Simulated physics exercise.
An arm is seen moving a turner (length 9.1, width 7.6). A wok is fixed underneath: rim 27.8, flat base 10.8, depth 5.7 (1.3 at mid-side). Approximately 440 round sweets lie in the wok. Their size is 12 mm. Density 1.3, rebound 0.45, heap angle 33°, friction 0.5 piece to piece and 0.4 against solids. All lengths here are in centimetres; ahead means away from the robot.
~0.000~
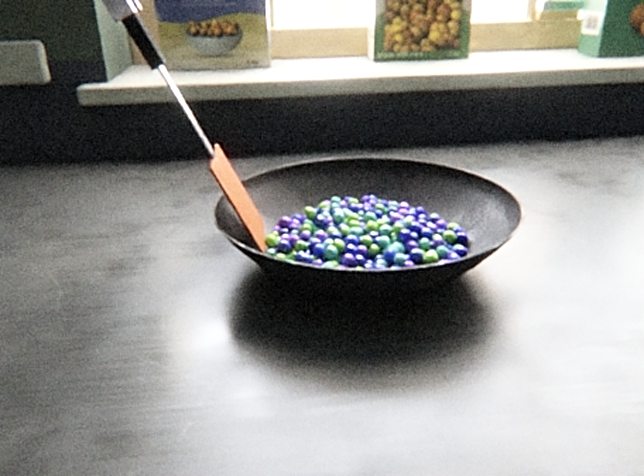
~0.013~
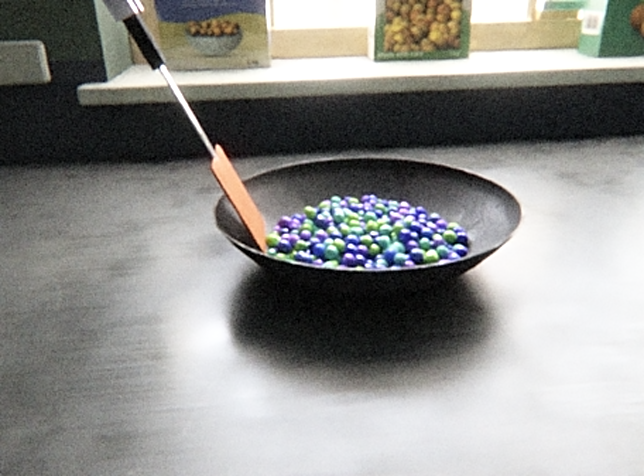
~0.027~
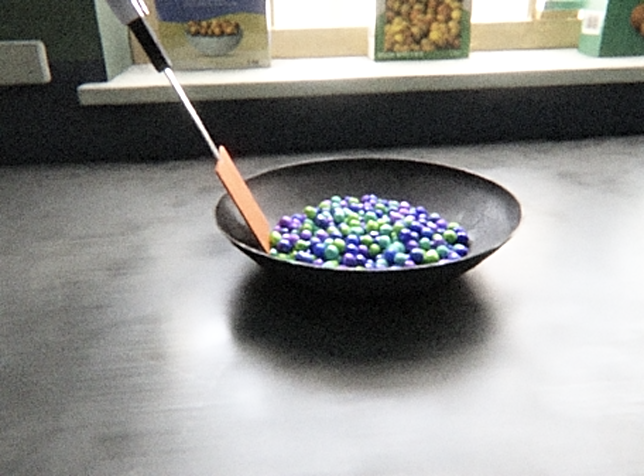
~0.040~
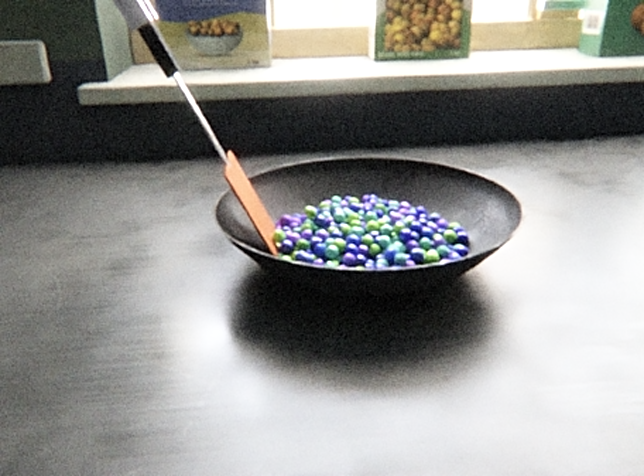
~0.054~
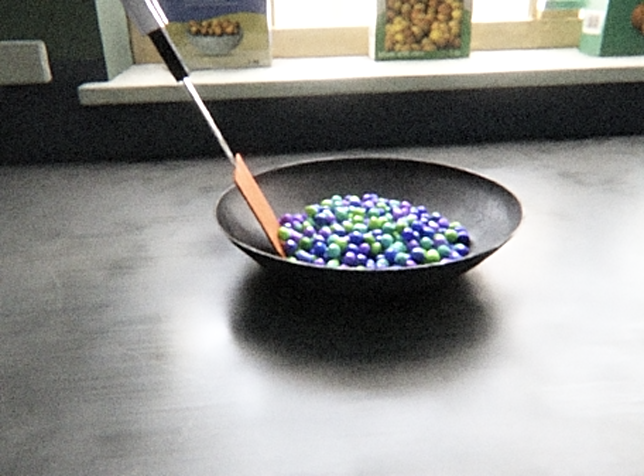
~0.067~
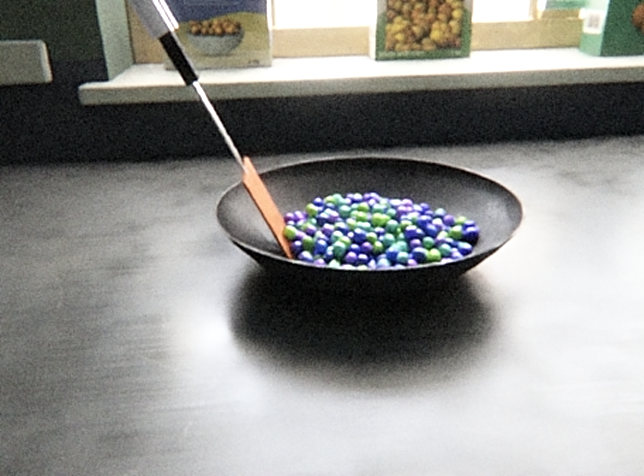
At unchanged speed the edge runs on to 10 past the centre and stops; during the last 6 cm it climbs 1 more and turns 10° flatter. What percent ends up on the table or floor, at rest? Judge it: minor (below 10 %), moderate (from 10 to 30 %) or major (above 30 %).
My judgement: Moderate.
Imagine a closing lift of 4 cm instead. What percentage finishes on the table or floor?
Roughly 20 percent of it.
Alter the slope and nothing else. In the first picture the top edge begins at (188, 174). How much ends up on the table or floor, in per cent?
About 15 per cent.
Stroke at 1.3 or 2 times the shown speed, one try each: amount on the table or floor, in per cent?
Estimates, in order: 25 % and 40 %.
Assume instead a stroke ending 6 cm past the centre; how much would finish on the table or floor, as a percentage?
About 0 %.
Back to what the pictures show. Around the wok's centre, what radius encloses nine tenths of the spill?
Roughly 25 cm.
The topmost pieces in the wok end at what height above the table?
Top of the heap: Roughly 7.0 cm above the table top.
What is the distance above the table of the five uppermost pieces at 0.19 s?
I'd say close to 5 cm on average.
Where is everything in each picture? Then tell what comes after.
The first frame shows turner top edge at (213, 156), sloping 65°; upper third of the load around (366, 230), from x 270 to 460, top at y 200; 442 in the wok.
The second frame shows turner top edge at (214, 156), sloping 65°; upper third of the load around (366, 230), from x 270 to 460, top at y 200.
The third frame shows turner top edge at (219, 158), sloping 65°; upper third of the load around (366, 230), from x 275 to 460, top at y 200.
The fourth frame shows turner top edge at (227, 162), sloping 65°; upper third of the load around (366, 230), from x 280 to 460, top at y 200.
The fifth frame shows turner top edge at (236, 166), sloping 65°; upper third of the load around (365, 228), from x 280 to 465, top at y 200.
The sixth frame shows turner top edge at (245, 169), sloping 65°; upper third of the load around (371, 226), from x 280 to 470, top at y 200; 442 in the wok.
By 0.19 s, sloping 65°, highest piece 5 above the table; 442 in the wok.
By 0.31 s, sloping 62°, highest piece 7 above the table; 442 in the wok.
By 0.57 s, sloping 55°, highest piece 7 above the table; 371 in the wok, 61 on the table or floor, 10 on the blade or in flight.
By 1.62 s, sloping 55°, highest piece 7 above the table; 370 in the wok, 72 on the table or floor.
Final count, 370 in the wok, 72 on the table or floor. That is 16 % on the table or floor.
